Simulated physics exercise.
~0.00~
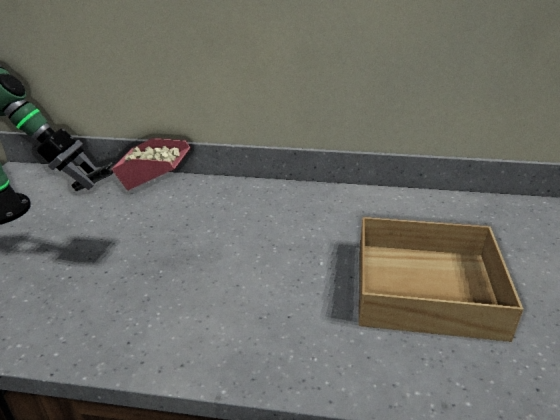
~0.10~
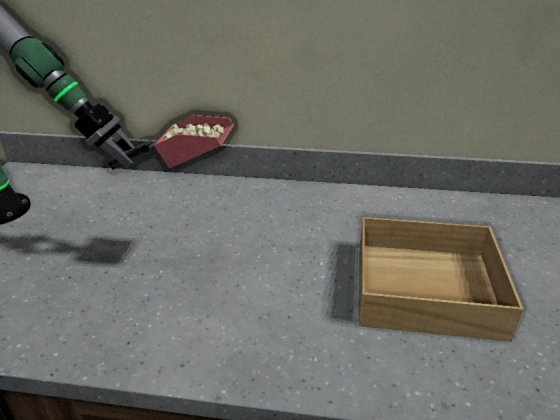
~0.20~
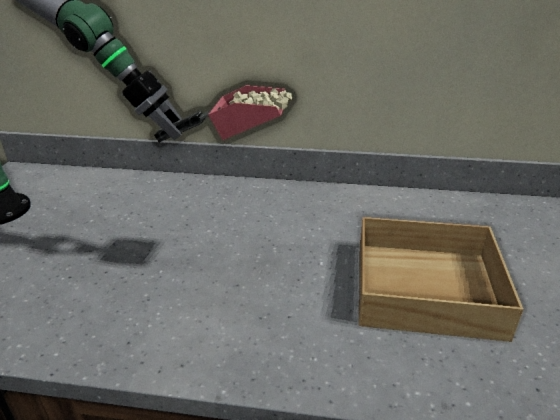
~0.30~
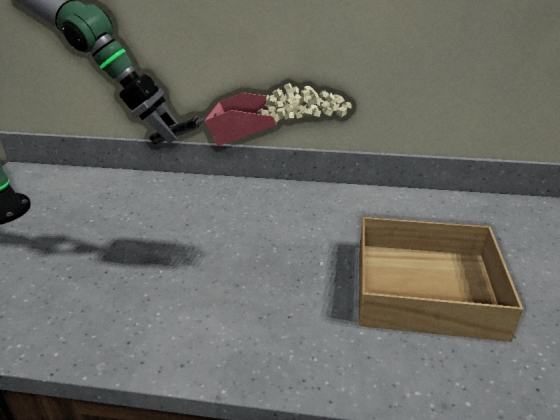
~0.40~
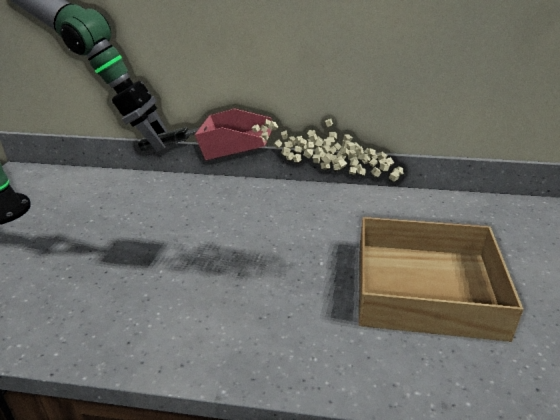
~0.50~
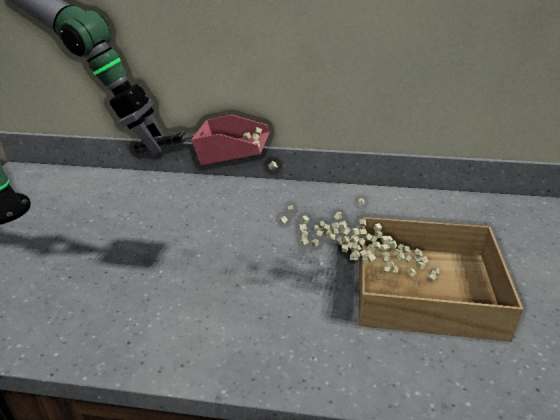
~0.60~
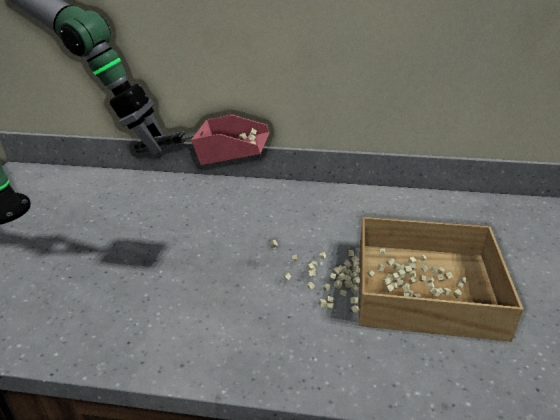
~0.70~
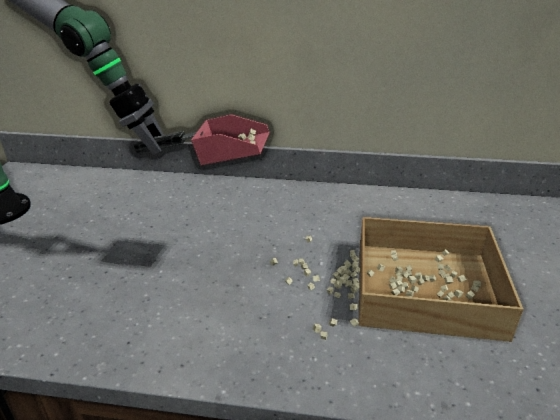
The clip opens with a robot arm holding a red scoop heaped with small pale cubes above a speckled grey counter, with an open wooden box standing to the right. The arm swings the scoop to the right and upward, tilting it as it goes. It then checks and draws back slightly, and the cubes fly out over the front edge in a stream. They spread apart and drop toward the box while the scoop settles. Many land inside, others scatter on the counter to its left, and a few remain in the motionless scoop.
